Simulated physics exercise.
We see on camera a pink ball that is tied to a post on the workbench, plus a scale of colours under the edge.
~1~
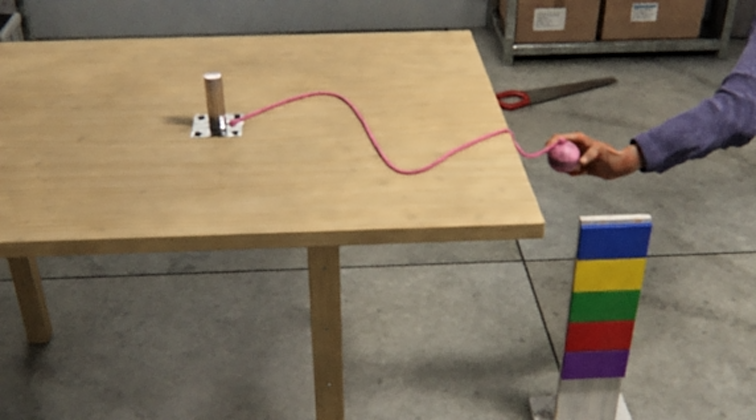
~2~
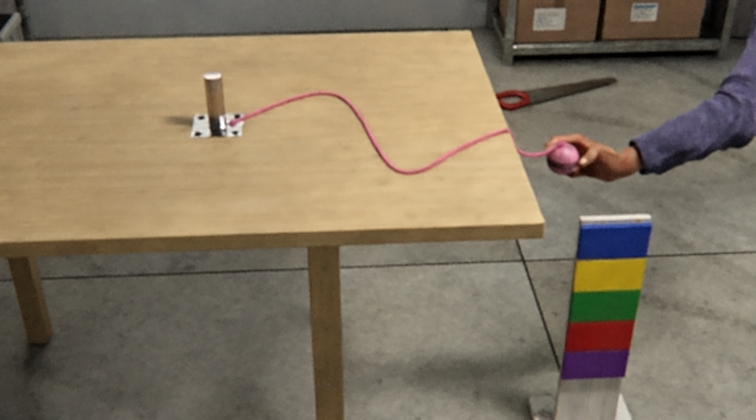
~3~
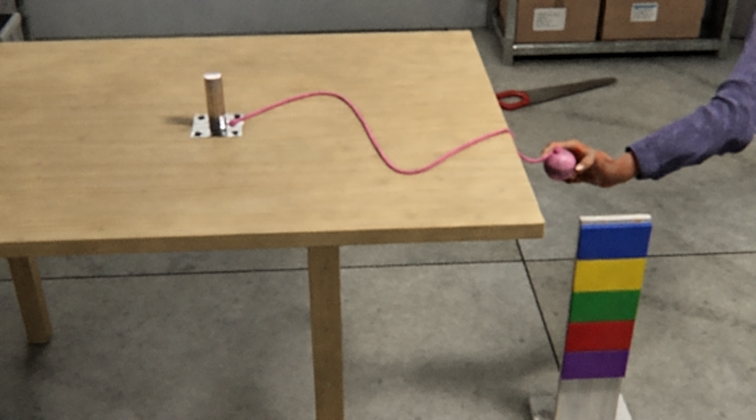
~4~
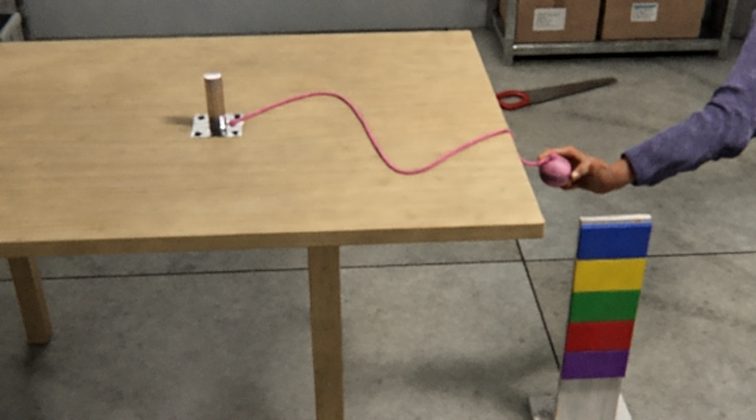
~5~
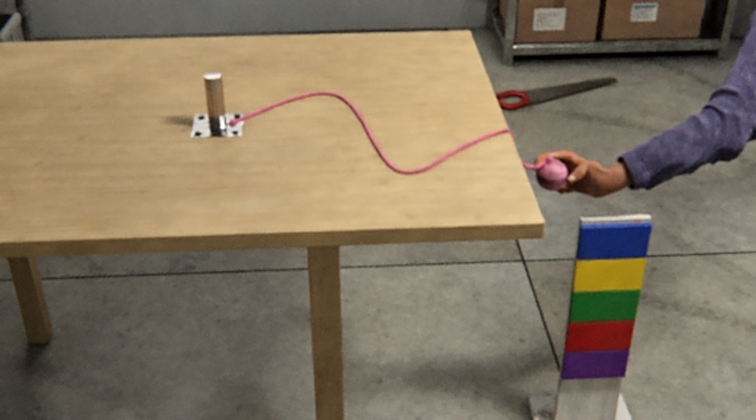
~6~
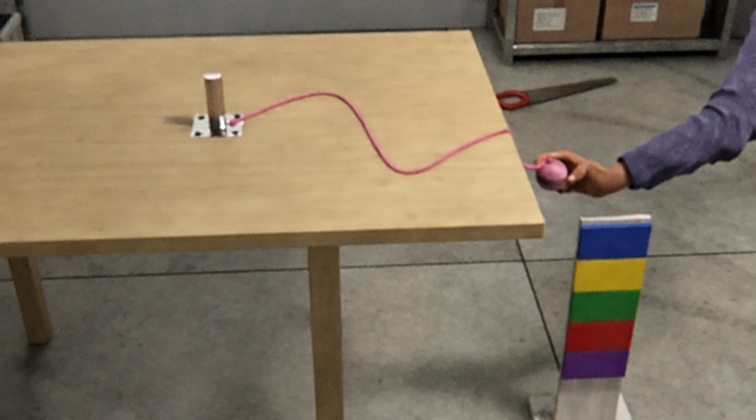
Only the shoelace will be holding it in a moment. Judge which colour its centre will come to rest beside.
Its centre comes to rest beside red.
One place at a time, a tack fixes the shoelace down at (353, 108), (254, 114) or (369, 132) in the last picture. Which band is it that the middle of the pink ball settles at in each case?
Result per try, in sequence: Green / red / yellow.
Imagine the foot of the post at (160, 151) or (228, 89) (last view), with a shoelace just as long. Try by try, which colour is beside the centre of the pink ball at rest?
For the first spot, green; for the second, red.
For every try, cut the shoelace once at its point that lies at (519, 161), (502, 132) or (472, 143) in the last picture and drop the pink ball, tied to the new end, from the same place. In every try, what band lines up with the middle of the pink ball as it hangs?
Lab note - try 1: Green; try 2: Yellow; try 3: Blue.
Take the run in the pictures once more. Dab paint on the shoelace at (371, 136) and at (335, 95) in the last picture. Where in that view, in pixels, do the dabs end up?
First one: (463, 118); second one: (361, 121).
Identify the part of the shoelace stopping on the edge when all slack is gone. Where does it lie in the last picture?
Location: About (382, 155).
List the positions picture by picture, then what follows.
In the first frame, pink ball (564, 157); blue (615, 244); yellow (610, 276); green (605, 307); red (600, 337); purple (596, 366).
In the second frame, pink ball (563, 159); shoelace through (266, 109) (344, 99) (373, 139) (421, 171) (488, 136).
In the third frame, pink ball (559, 165).
In the fourth frame, pink ball (555, 171); shoelace through (266, 109) (344, 99) (373, 139) (421, 171) (488, 136).
In the fifth frame, pink ball (552, 175).
In the sixth frame, pink ball (551, 175); shoelace through (266, 109) (344, 99) (373, 139) (421, 171) (488, 136).
Soon after, ball near (480, 297); level with green.
Then, ball near (494, 323); level with red.
At rest, ball near (483, 329); level with red. Its middle rests at the red band.
